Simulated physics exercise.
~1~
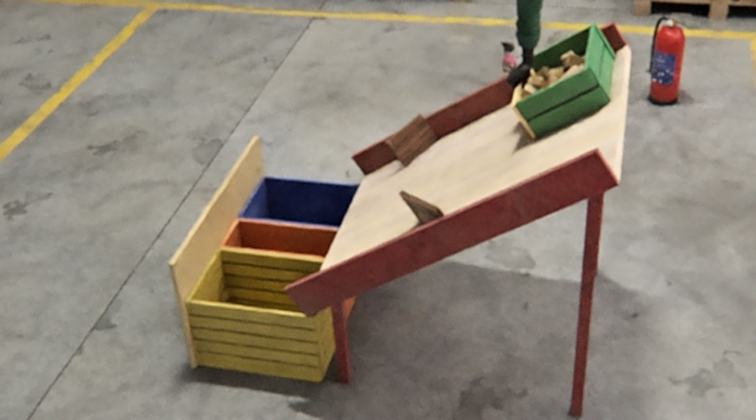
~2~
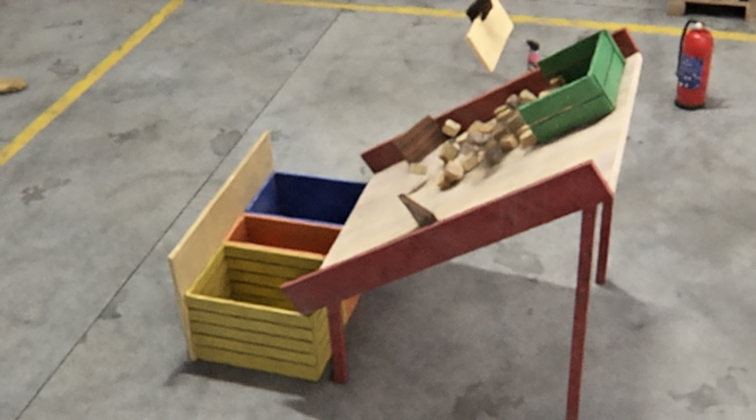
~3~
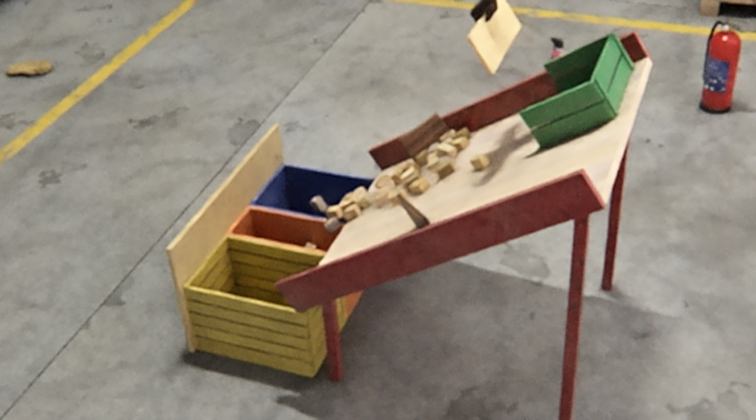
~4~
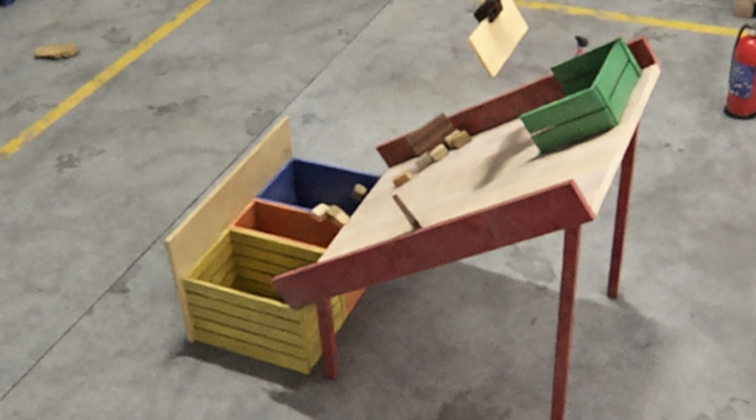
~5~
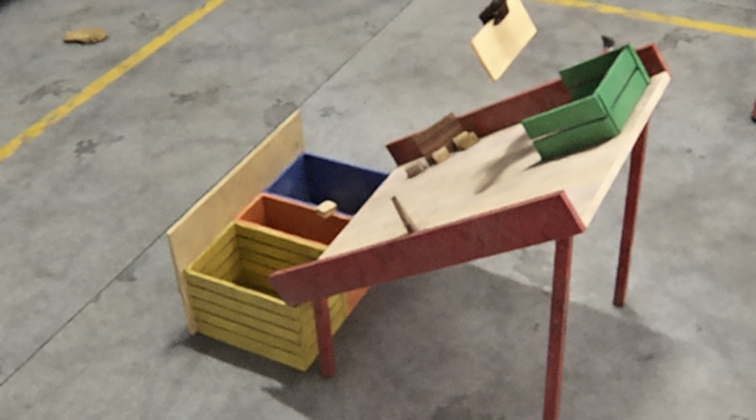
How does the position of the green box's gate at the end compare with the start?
At the start the gate is at the front of the green box, holding the blocks in. At the end it is up in the air, above and to the left of the box, clear of the table.
